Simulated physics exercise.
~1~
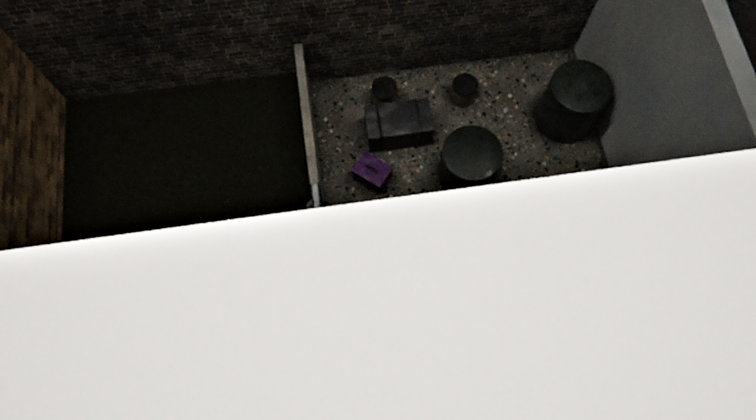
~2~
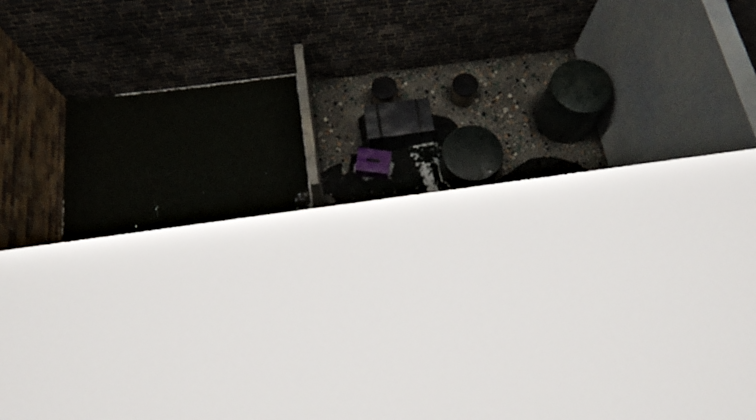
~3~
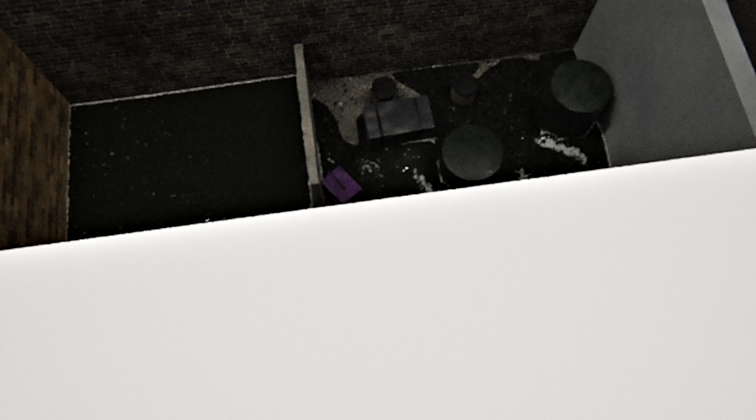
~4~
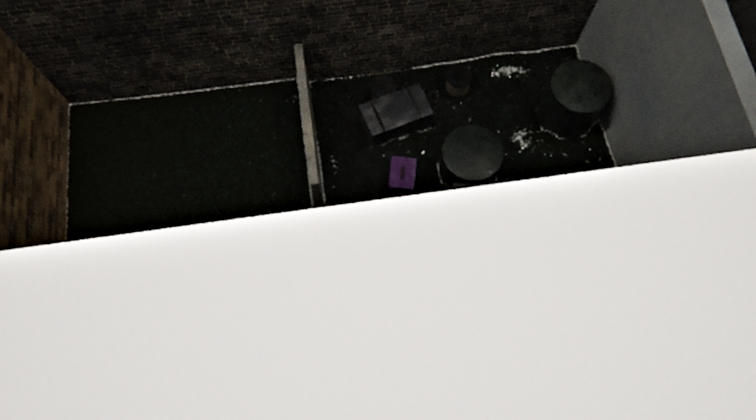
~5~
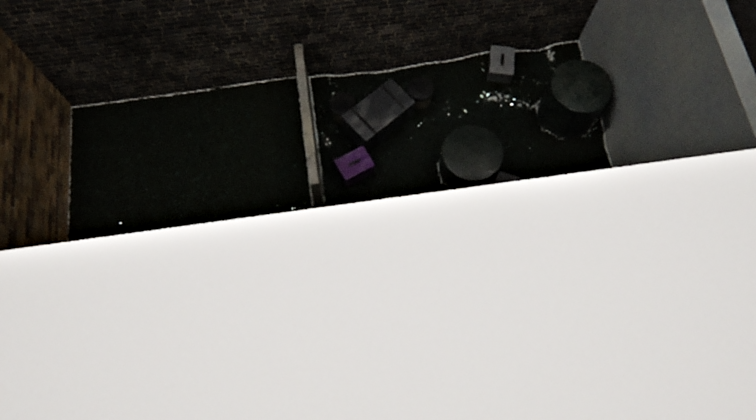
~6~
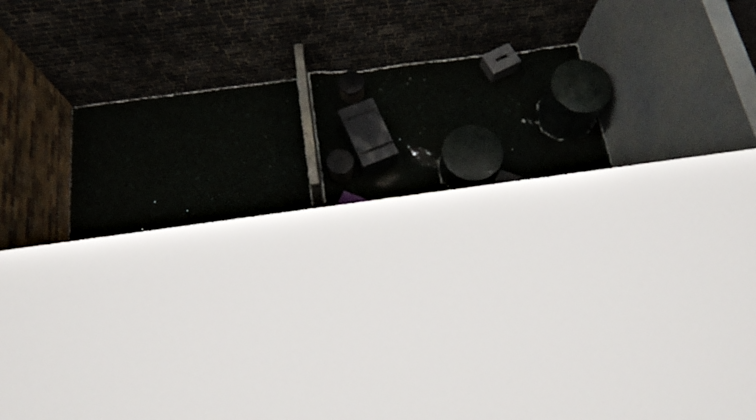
We see dark water spread from the left room across the speckled floor of the right one, around drums and boxes. The purple tote floats and shifts about while a dark trunk turns and drifts left, and the tote ends afloat near the dividing wall, partly hidden.
